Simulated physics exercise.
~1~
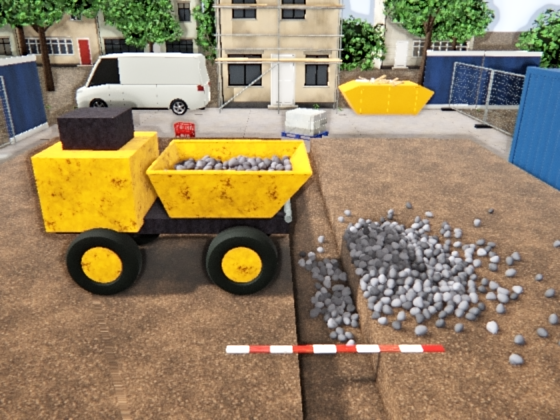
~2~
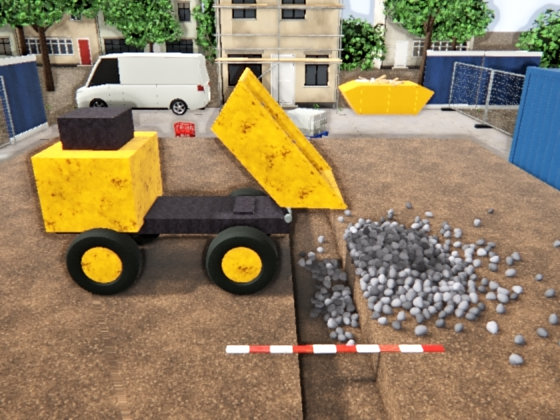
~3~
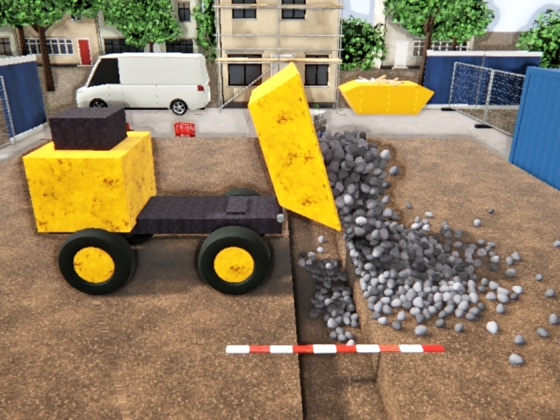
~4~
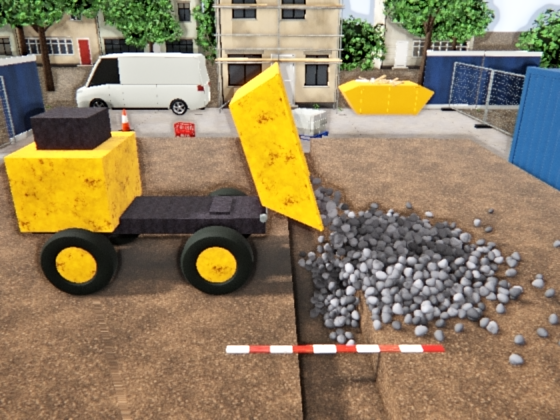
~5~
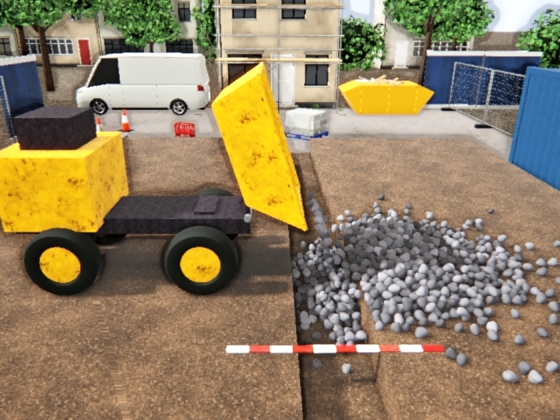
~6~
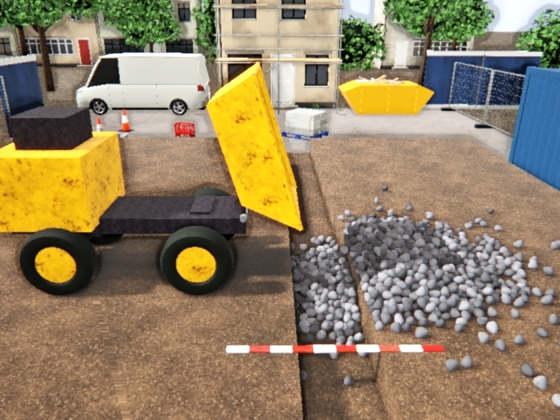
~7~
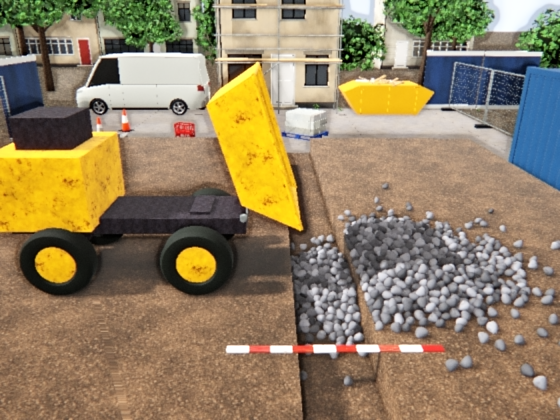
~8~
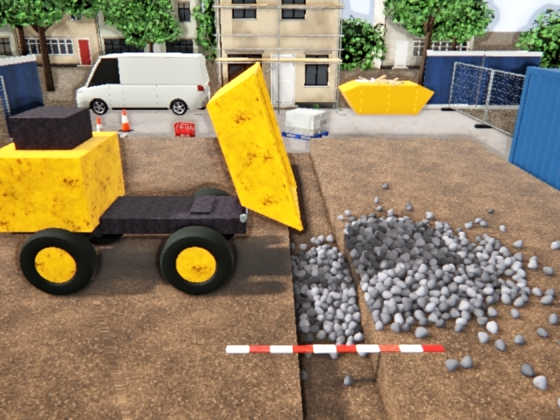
A yellow dumper tipped up its skip and poured grey stones onto a pile beside a narrow trench while rolling back to the left, and it ended still, its skip raised and empty, with more stones in the trench and most lying beyond it.
